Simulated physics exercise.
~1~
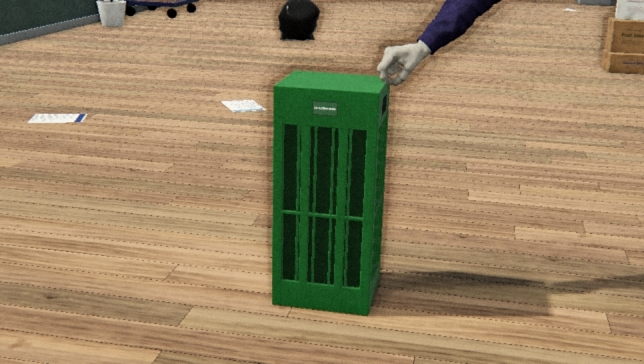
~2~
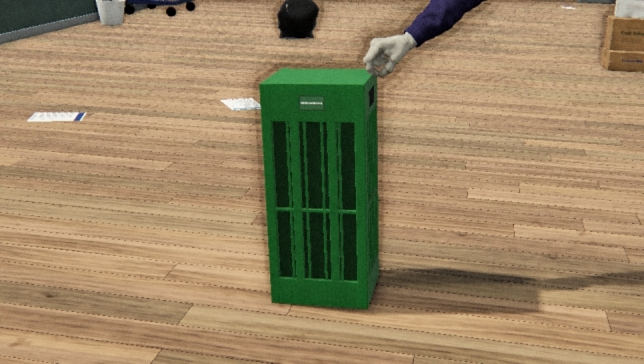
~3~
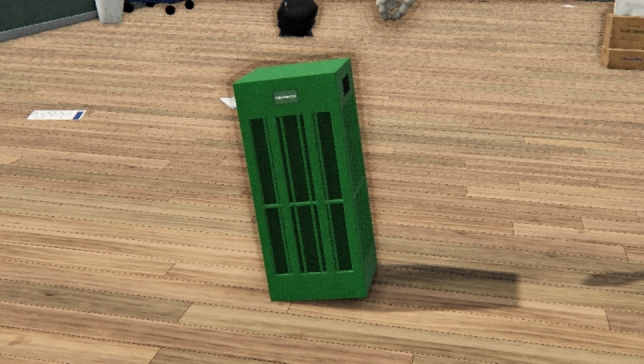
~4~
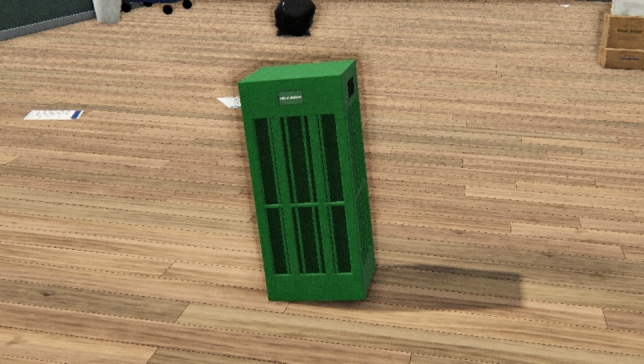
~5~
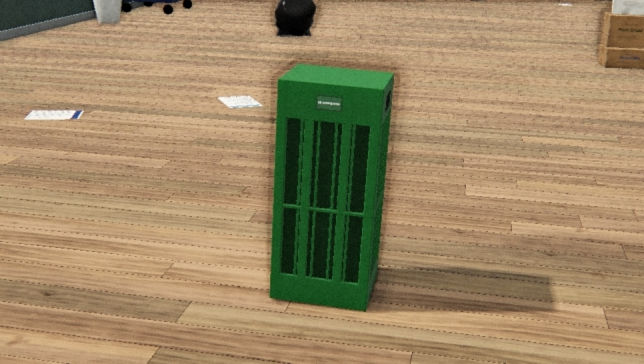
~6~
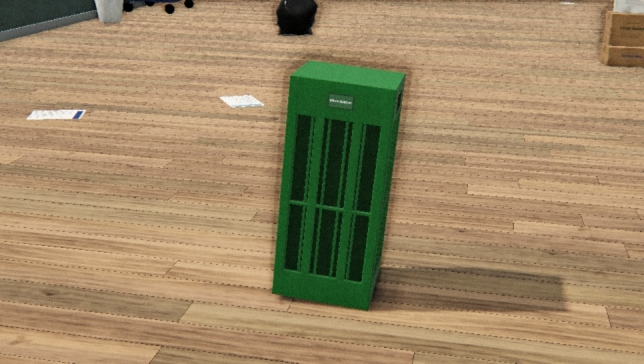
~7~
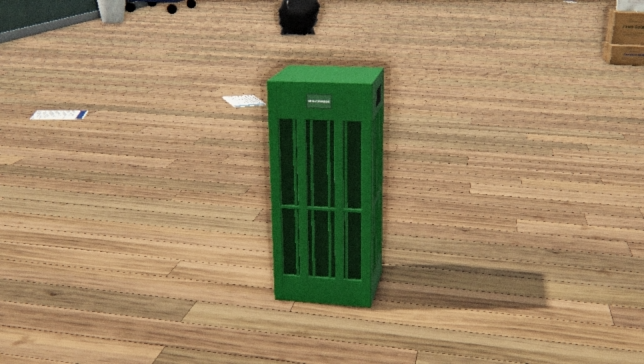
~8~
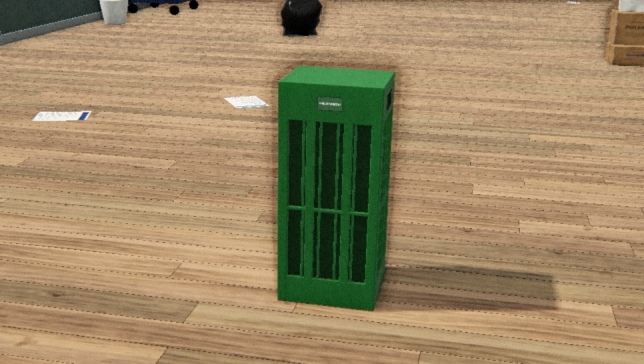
A tall green crate stands upright on a wooden floor, with a pale hand in a dark purple sleeve touching its upper right corner. The hand pushes near the top, and the crate begins tipping to the left. It leans clearly over as the hand lets go and draws back out of view. The crate hangs in that lean for a moment, then swings back through upright and tilts slightly to the right. It rocks left again, then a little right, in smaller movements, and ends standing on its base, still upright on the floor.
